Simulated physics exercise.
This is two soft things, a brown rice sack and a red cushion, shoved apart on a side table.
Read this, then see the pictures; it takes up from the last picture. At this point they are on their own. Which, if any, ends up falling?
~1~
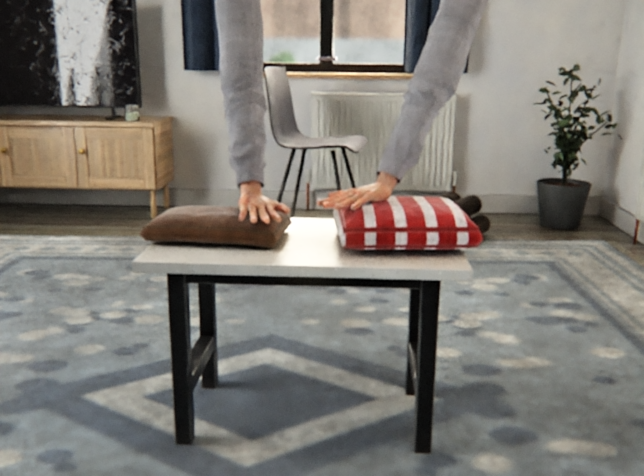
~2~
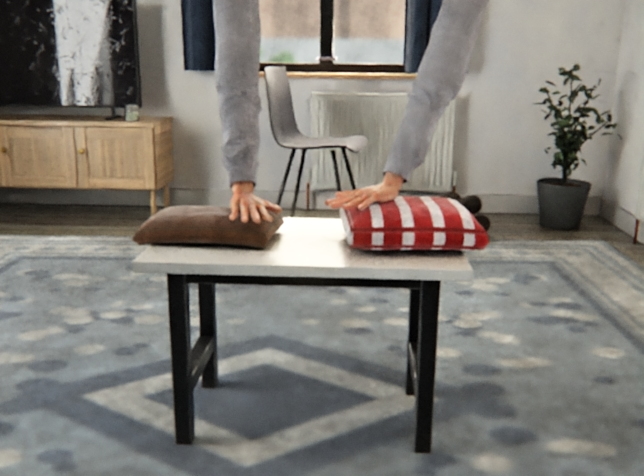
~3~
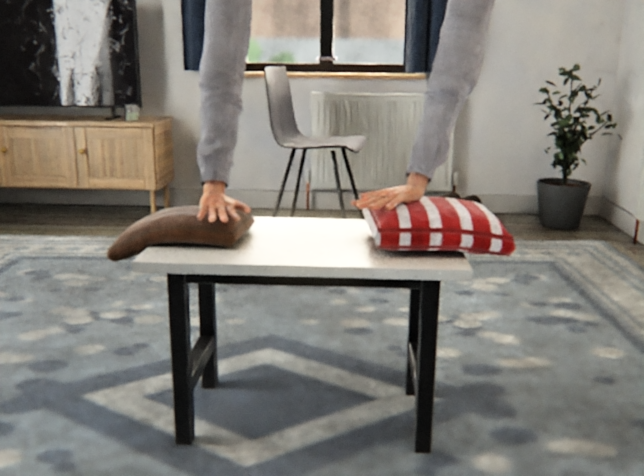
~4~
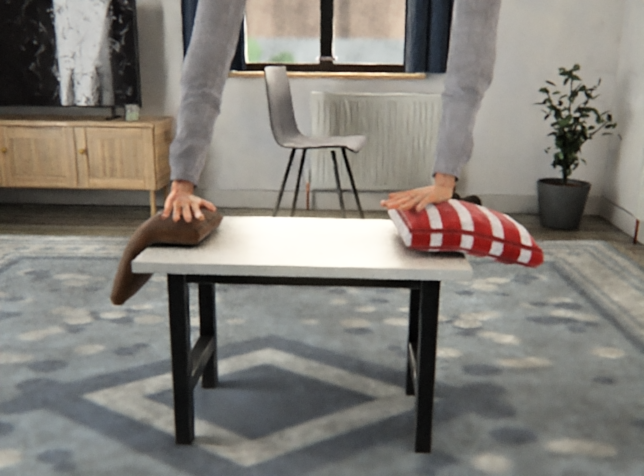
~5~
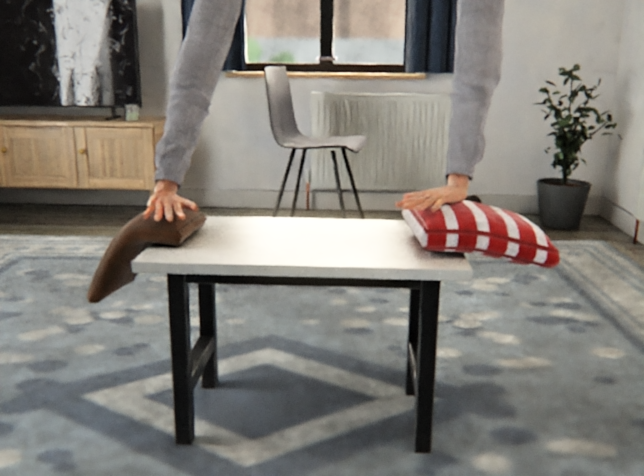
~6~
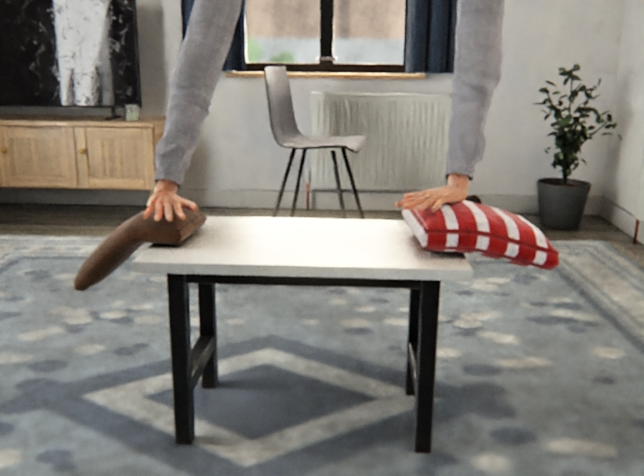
The brown rice sack leaves it. The red cushion leaves it.
Then, 0.30 s past the final frame, rice sack falling near (131, 310); cushion tipping outwards near (480, 253).
Then, 0.60 s past the final frame, rice sack on the floor near (79, 400); cushion on the floor near (490, 400).
When it is over, rice sack on the floor near (64, 400); cushion on the floor near (547, 401). The brown rice sack tips over and falls and the red cushion goes down.
